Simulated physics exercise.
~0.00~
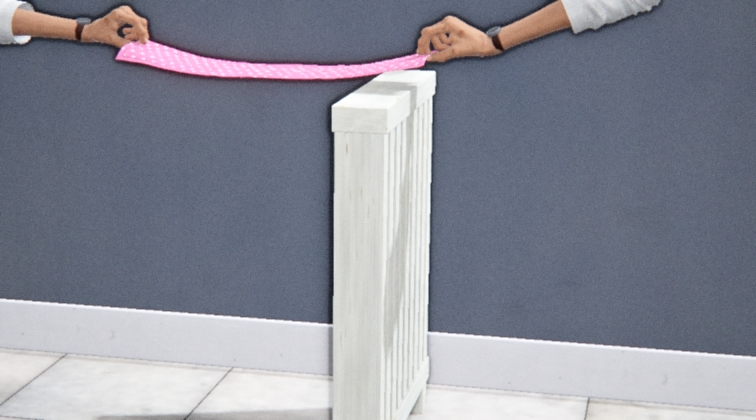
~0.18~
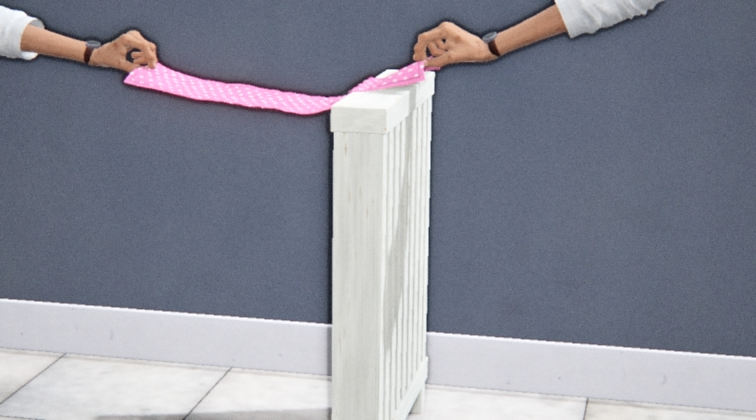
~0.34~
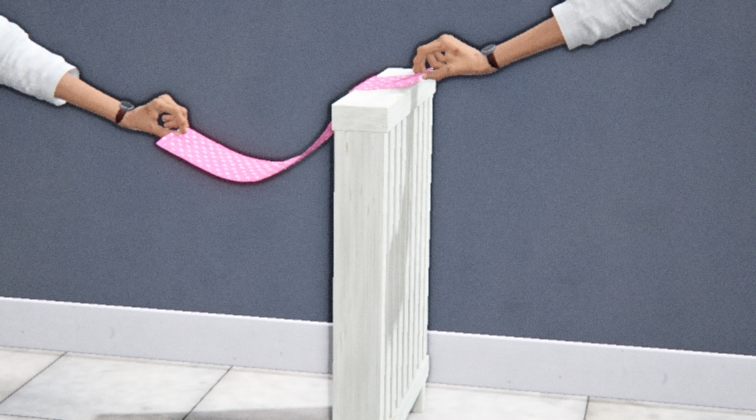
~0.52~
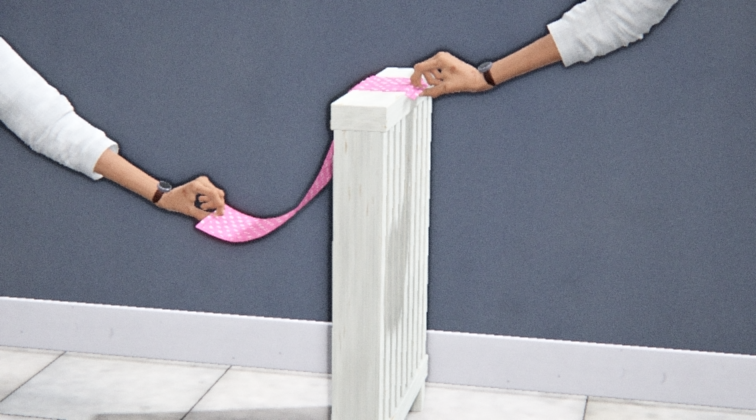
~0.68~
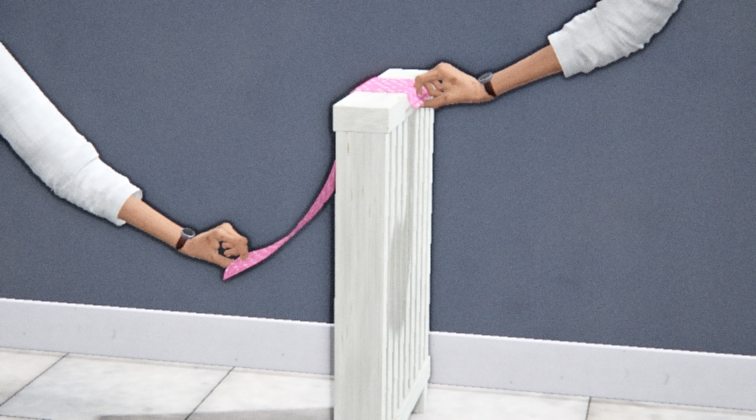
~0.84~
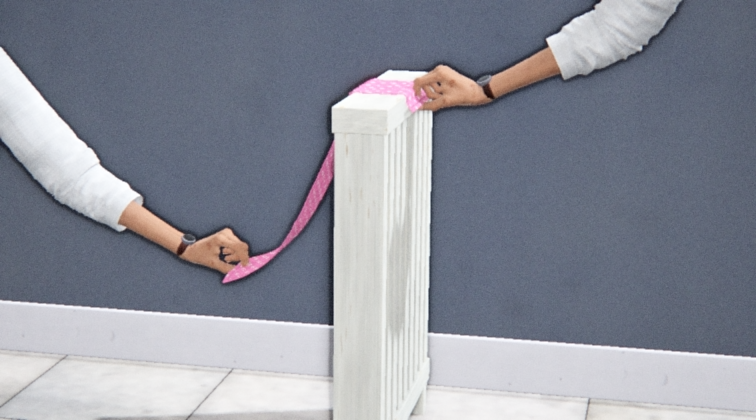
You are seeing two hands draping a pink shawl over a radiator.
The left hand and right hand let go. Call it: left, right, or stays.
Left.
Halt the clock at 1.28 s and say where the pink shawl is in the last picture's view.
Predicted centre: Close to (314, 366).
After 1.08 s, shawl sliding left.
After 1.28 s, shawl clear of the top and falling near (314, 366).
After 1.48 s, shawl in a heap on the floor.
In the end, shawl in a heap on the floor. The pink shawl drops leftwards.
